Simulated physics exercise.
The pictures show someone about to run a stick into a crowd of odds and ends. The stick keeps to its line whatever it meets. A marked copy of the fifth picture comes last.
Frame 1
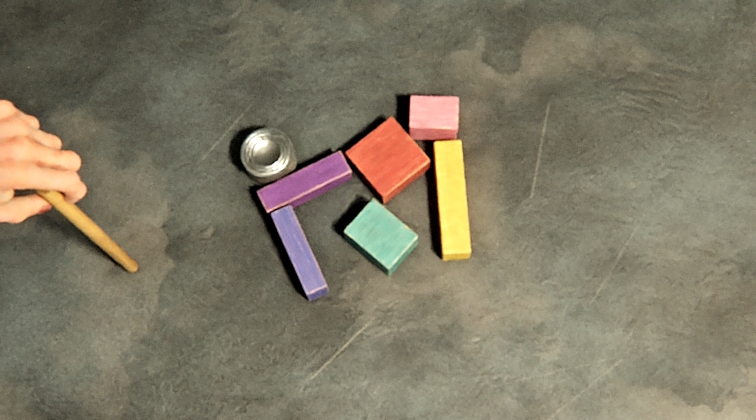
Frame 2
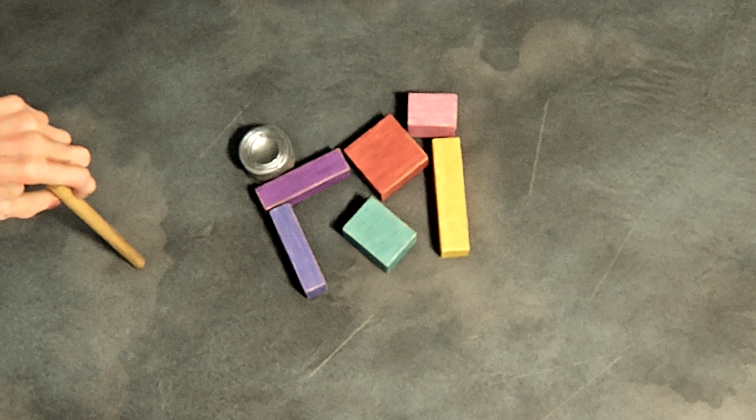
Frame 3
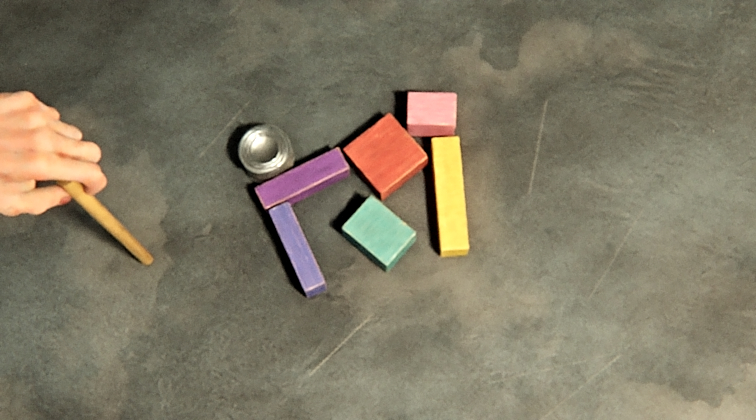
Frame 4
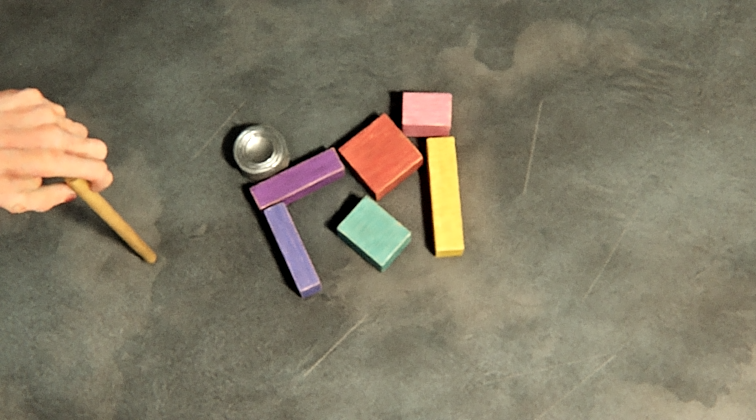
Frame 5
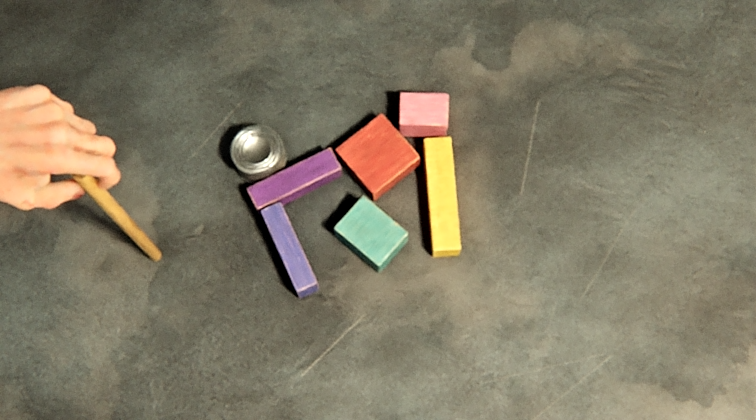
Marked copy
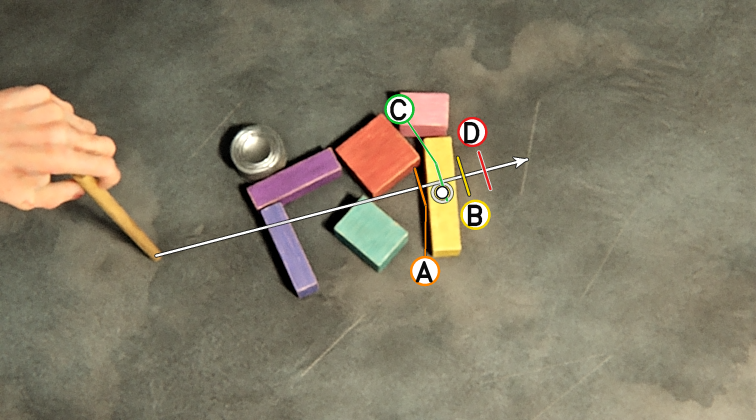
At first, a hand at the left holds a wooden stick slanting down toward the right, apart from a grey tin and a cluster of coloured blocks and bars. The hand then edges the stick slightly rightward, while the pieces keep their arrangement and the whole view drifts faintly.
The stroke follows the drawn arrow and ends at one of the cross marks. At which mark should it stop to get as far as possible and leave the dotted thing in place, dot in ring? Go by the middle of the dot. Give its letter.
Up to mark A.
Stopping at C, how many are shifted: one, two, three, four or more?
In all, four or more.
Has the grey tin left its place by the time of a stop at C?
No.
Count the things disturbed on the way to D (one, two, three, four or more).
In all, four or more.
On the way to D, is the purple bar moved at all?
No.
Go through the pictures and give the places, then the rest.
The first frame shows blue bar (300, 253); red block (388, 160); grey tin (268, 158).
The second frame shows grey tin (267, 155); pink block (431, 116).
The third frame shows purple bar (303, 182); yellow bar (449, 197).
The fourth frame shows turquoise block (374, 235); blue bar (293, 250).
The fifth frame shows red block (378, 157); grey tin (258, 155); pink block (423, 115).
On the copy, A at (420, 187); B at (463, 176); C at (441, 181); D at (484, 171); the arrow from (156, 256) to (527, 159); the white dot at (442, 192).
On A. First, foot of the stick (253, 231).
Then, foot of the stick (348, 207); blue bar (317, 250); turquoise block (382, 240).
Finally, foot of the stick (420, 188); blue bar (317, 250); red block (394, 148); the dot is still in its ring.
By contrast, B shifts the dotted thing to (472, 200); C shifts the dotted thing to (458, 197); D shifts the dotted thing to (480, 203).
